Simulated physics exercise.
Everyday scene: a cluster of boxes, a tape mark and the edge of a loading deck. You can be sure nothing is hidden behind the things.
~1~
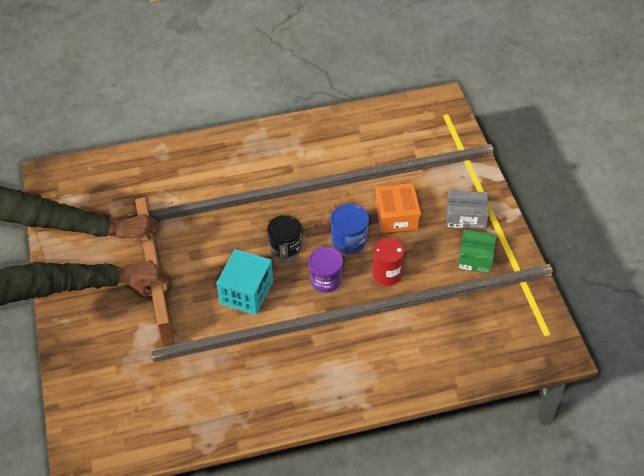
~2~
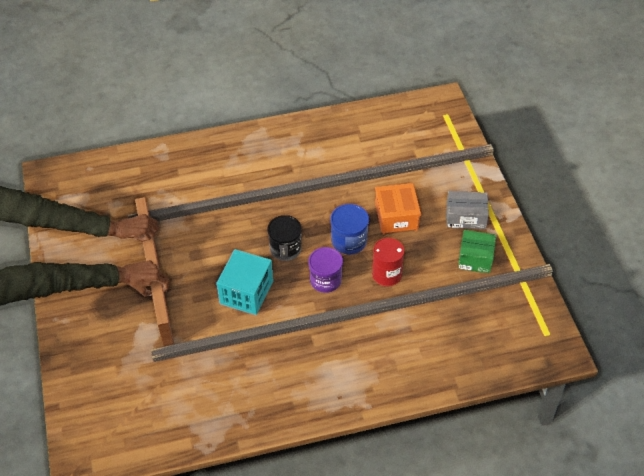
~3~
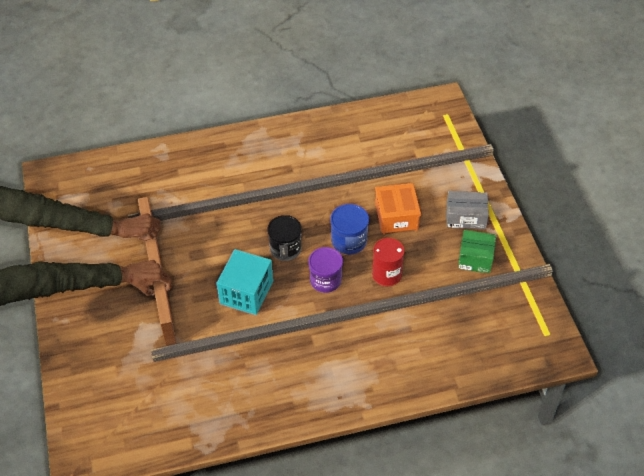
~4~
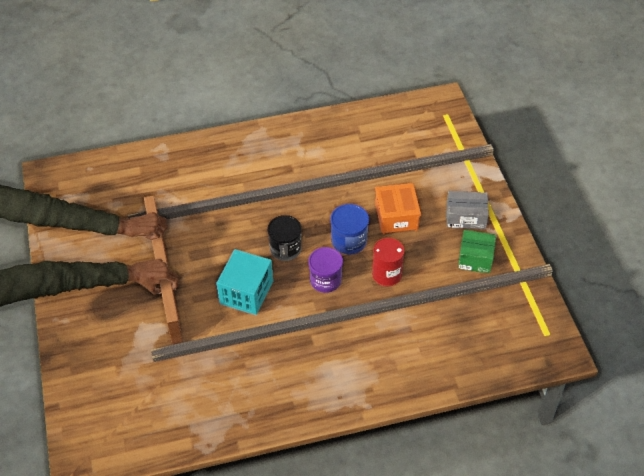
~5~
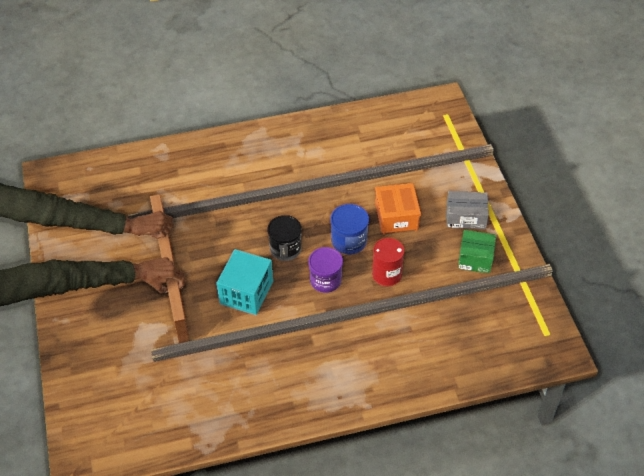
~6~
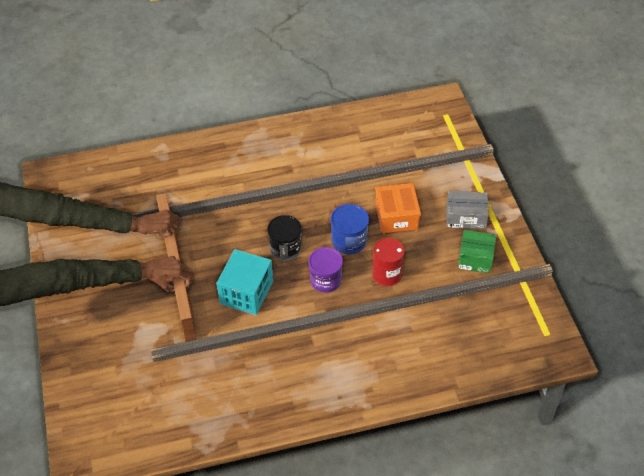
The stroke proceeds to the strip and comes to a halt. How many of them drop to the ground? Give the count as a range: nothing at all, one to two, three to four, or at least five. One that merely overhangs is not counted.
The count is three to four.
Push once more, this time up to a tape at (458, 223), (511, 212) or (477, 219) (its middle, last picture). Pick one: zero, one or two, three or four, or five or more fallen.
First either one or two, then five or more, then 3 or 4.
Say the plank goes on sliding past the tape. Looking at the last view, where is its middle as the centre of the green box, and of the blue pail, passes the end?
Roughly (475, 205); roughly (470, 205).
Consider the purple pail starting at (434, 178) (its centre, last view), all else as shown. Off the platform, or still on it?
It is not lost from there.
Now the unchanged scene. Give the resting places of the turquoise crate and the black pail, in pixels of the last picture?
The turquoise crate stops around (520, 219); the black pail around (503, 192).
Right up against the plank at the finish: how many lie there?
My count gives 4.
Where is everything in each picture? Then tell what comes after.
The first picture shows grey parcel (467, 210); green box (477, 252); orange tote (397, 209); plank (154, 271); tape (492, 216).
The second picture shows green box (477, 252); red canister (388, 262).
The third picture shows orange tote (397, 209); plank (157, 271).
The fourth picture shows grey parcel (467, 210); purple pail (326, 270).
The fifth picture shows green box (477, 252); black pail (285, 238).
The sixth picture shows grey parcel (467, 210); green box (477, 252); orange tote (397, 209); plank (176, 267); tape (492, 216).
A little later, none off yet; grey parcel at rest near (467, 210); green box at rest near (477, 252); orange tote at rest near (397, 209).
When it is over, the number that fall off is three or four; down, purple pail, blue pail, green box and grey parcel.
